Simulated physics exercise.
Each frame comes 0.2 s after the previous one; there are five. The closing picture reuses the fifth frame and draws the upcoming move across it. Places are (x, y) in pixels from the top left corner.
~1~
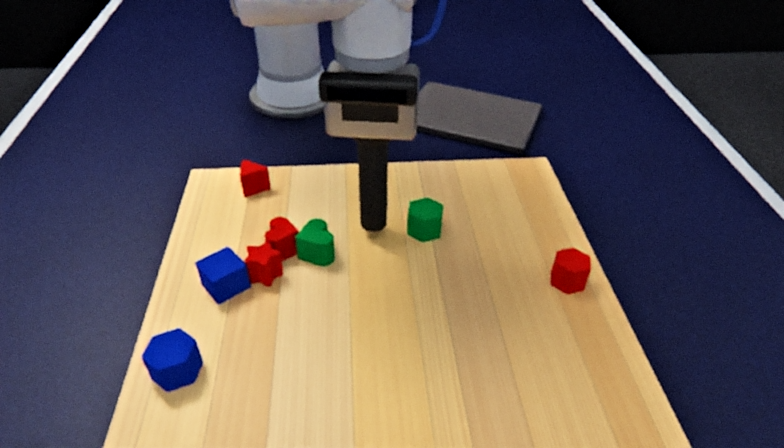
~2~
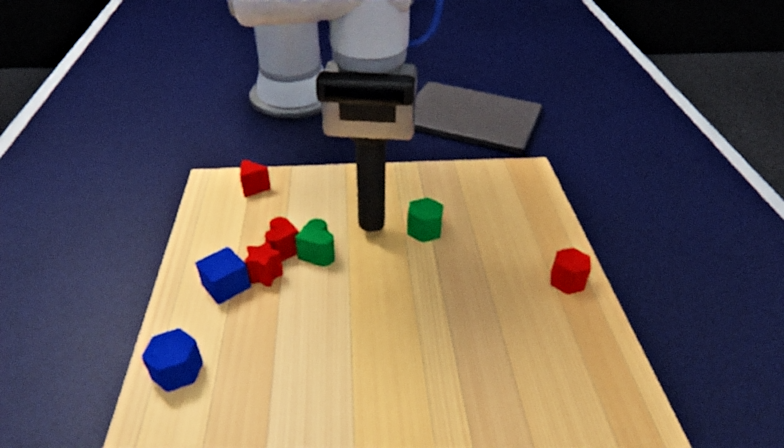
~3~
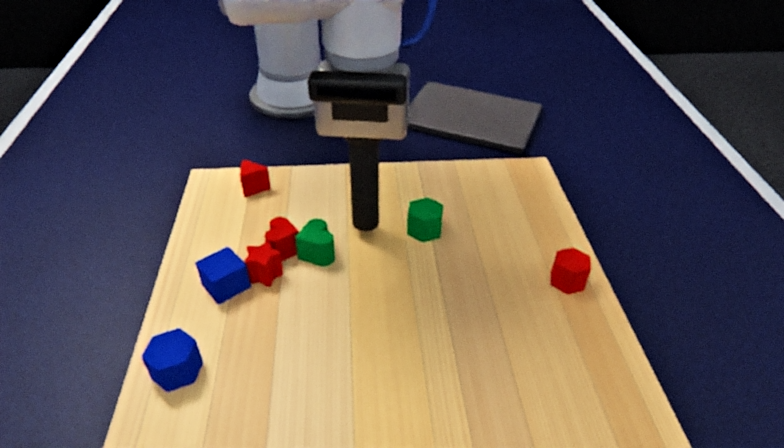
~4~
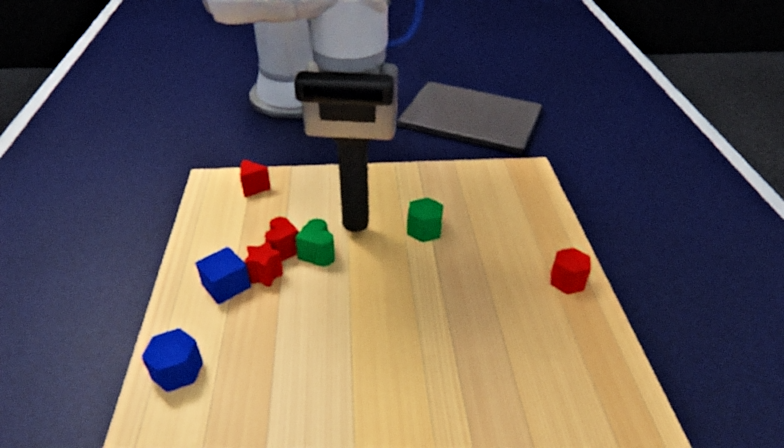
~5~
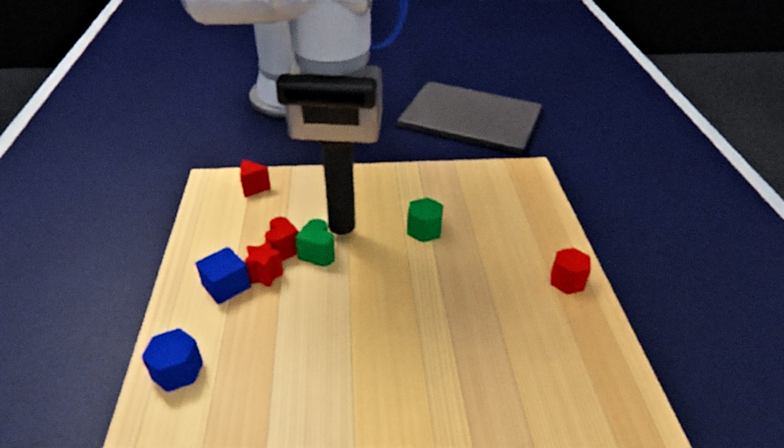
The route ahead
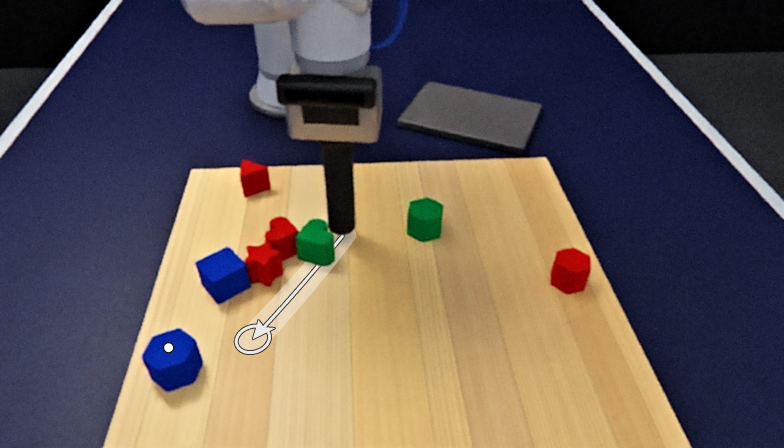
The clip opens on a robot arm holding a black tool upright over a wooden board scattered with red, blue and green blocks. The arm moves the tool slightly left, away from the green six-sided block, until its tip is beside the green heart, while the blocks stay still.
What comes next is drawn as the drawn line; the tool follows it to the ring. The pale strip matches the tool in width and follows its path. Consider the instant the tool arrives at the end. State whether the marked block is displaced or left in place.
That block stays in place.
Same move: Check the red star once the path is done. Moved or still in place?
At the end of the path, it will have moved.
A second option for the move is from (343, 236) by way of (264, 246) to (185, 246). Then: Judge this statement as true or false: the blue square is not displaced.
The statement is incorrect.
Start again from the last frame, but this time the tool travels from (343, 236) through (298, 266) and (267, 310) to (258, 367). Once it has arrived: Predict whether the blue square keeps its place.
It moves.
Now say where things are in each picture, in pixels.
Tool tip at (374, 223); block tops, blue six-sided block at (169, 348); blue square at (220, 263); red star at (261, 252); green heart block at (316, 231), in the first picture.
Tool at (372, 223); blocks unchanged, in the second picture.
Tool at (366, 223); blocks unchanged, in the third picture.
Tool at (356, 223); blocks unchanged, in the fourth picture.
Tool at (342, 226); blue six-sided block at (169, 348); blue square at (220, 263); red star at (261, 252); green heart block at (316, 231), in the fifth picture.
Path on the board, straight from (343, 236) to (253, 339); the dot is on the blue six-sided block.
The first path, step by step. One third of the way, tool at (316, 258); blue square at (215, 264); red star at (254, 260), turned 50° clockwise; green heart block at (289, 261).
Two thirds of the way, tool at (286, 291); blue square at (211, 264); red star at (251, 268), turned 90° clockwise; green heart block at (260, 297), turned 20° anticlockwise.
At the end, tool at (251, 329); blue six-sided block in place; blue square at (211, 264); red star at (251, 268), turned 90° clockwise; green heart block at (221, 336), turned 25° anticlockwise.
